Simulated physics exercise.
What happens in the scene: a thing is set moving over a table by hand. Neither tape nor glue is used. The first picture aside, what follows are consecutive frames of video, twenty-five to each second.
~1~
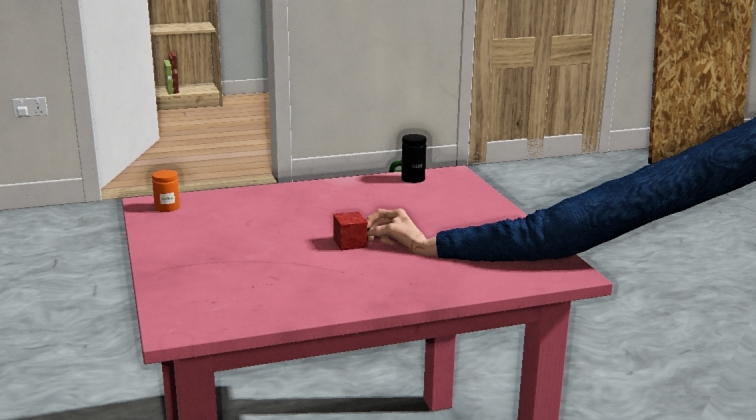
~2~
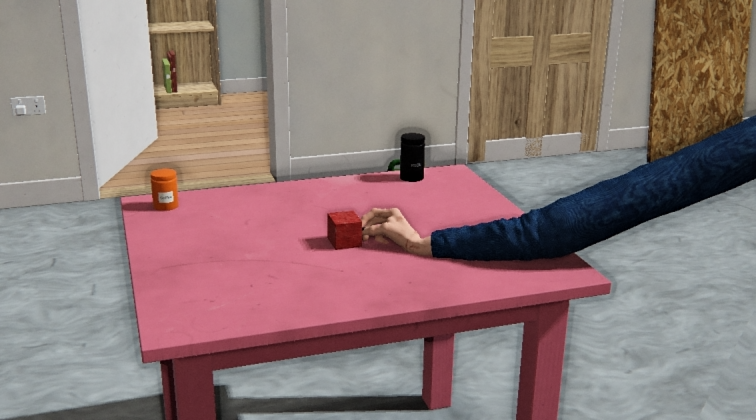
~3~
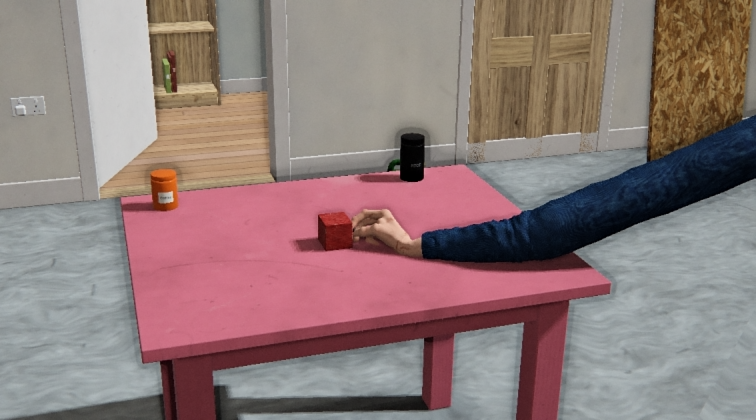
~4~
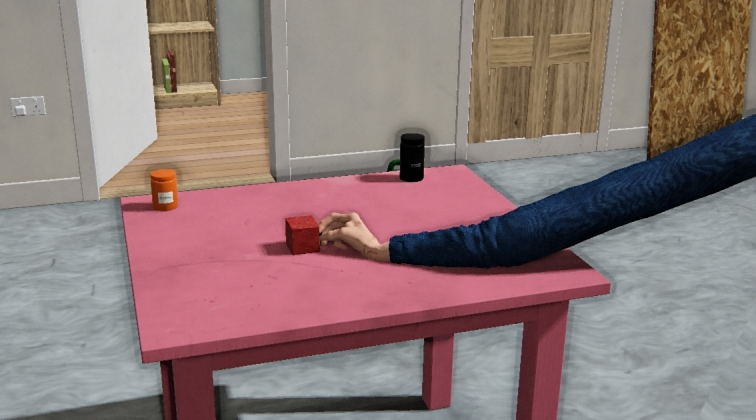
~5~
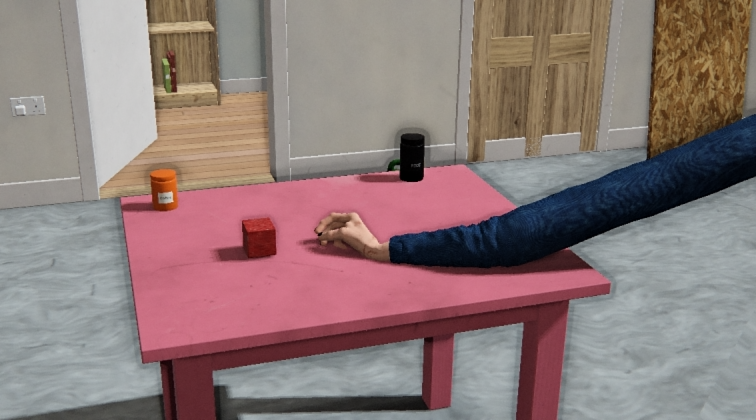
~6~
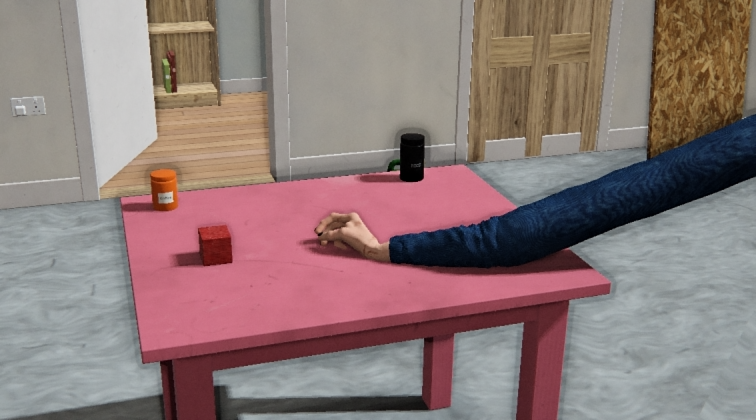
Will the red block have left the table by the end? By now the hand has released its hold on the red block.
Yes. Comes off.
Then, 0.20 s later than the last frame, red block now off the table.
Then, 0.40 s later than the last frame, things are still on the move.
When it is over, off the table, red block.
